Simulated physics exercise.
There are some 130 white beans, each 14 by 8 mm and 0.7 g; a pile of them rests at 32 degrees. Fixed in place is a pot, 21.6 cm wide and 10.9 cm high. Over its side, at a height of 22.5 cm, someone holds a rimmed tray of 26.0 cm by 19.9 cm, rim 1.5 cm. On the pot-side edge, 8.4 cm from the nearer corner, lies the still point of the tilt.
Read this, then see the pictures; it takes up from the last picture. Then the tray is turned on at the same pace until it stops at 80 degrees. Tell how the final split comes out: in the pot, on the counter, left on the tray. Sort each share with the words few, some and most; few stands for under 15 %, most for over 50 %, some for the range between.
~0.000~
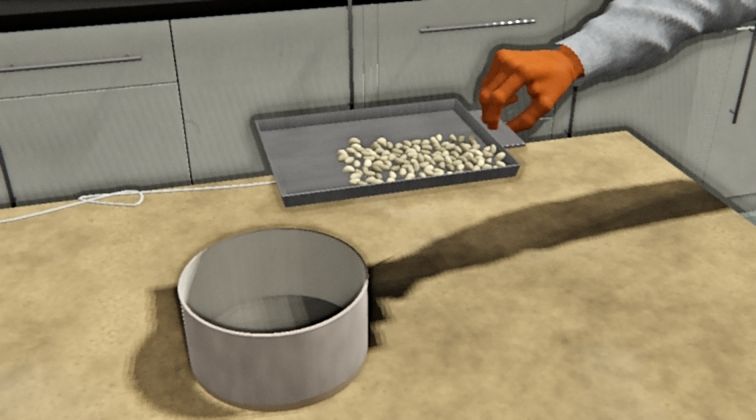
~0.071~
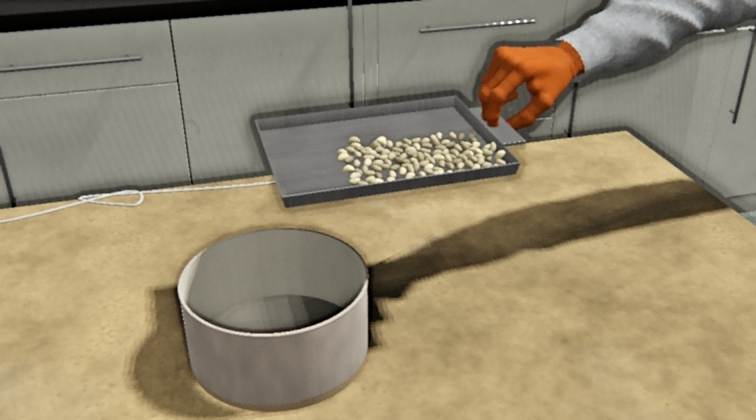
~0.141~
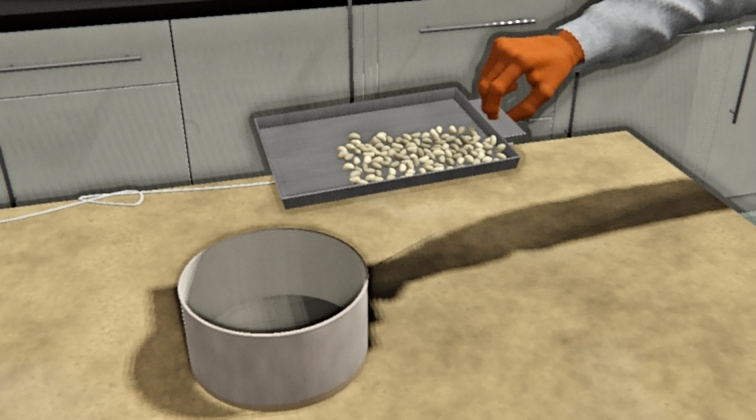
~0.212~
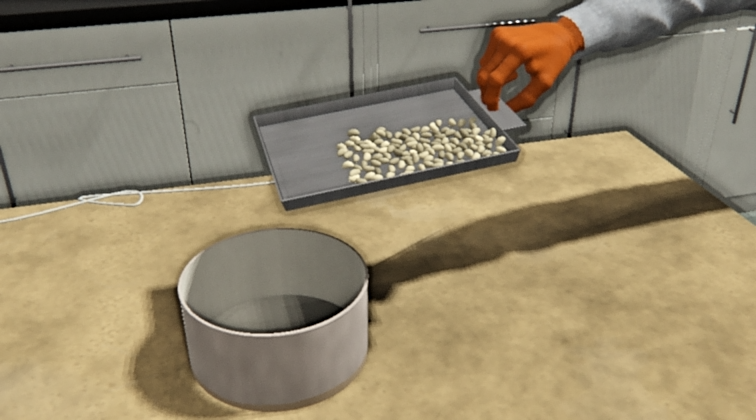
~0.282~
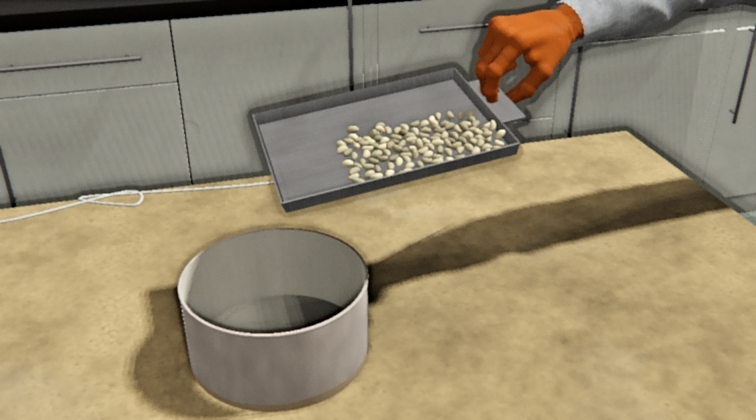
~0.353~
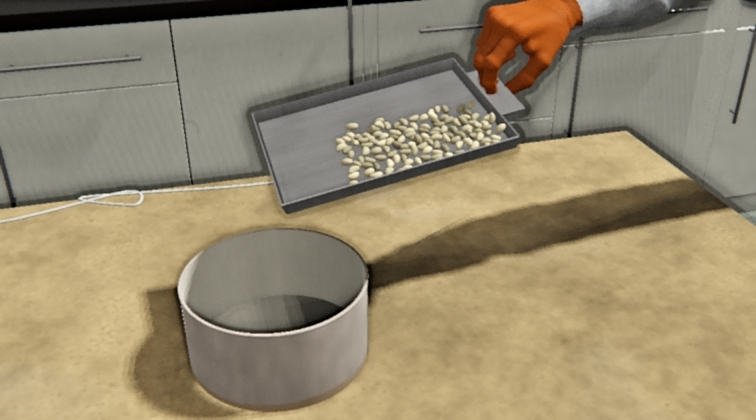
The shares come out as follows. Pot: Most. Counter: Few. Tray: Few.
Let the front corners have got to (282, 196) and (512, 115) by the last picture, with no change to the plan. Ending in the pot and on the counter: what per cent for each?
That works out as pot 70 and counter 5.
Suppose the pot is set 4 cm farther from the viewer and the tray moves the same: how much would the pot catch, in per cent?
In that setup it would come to near 80 per cent.
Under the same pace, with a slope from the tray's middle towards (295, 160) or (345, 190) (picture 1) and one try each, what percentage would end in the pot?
First try: Around 70 percent; second try: Around 90 percent.
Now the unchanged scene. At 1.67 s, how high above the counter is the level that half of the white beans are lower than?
I'd say near 22 cm.
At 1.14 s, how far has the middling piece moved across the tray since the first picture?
By then it sits near 10 cm from where it began.
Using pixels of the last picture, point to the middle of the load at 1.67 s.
Look near (303, 195) in the last picture.
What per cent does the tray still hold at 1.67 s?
It's roughly 90 percent.
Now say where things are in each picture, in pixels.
The first picture shows tray tilt 0 degrees, front corners at (285, 194) and (516, 164); middle of the pieces at (418, 159); pot at (274, 276).
The second picture shows tray tilt 1 degrees, front corners at (285, 195) and (516, 162); middle of the pieces at (418, 157).
The third picture shows tray tilt 3 degrees, front corners at (284, 197) and (516, 156), lowest corner left front; middle of the pieces at (418, 153).
The fourth picture shows tray tilt 6 degrees, front corners at (284, 199) and (516, 149), lowest corner left front; middle of the pieces at (417, 148).
The fifth picture shows tray tilt 9 degrees, front corners at (284, 201) and (516, 142), lowest corner left front; middle of the pieces at (417, 143).
The sixth picture shows tray tilt 12 degrees, front corners at (284, 203) and (515, 136), lowest corner left front; middle of the pieces at (416, 139); pot at (274, 276). The tray's pace is about 40 degrees a second.
After 1.14 s, tilt 44 degrees; the tray holds 100 %, the pot 0 %.
After 1.67 s, tilt 65 degrees; the tray holds 90 %, the pot 10 %.
After 2.25 s, tilt 80 degrees; the tray holds 15 %, the pot 75 %.
At rest (3.4 s), pot 95 %, counter 0 %, tray 5 %.
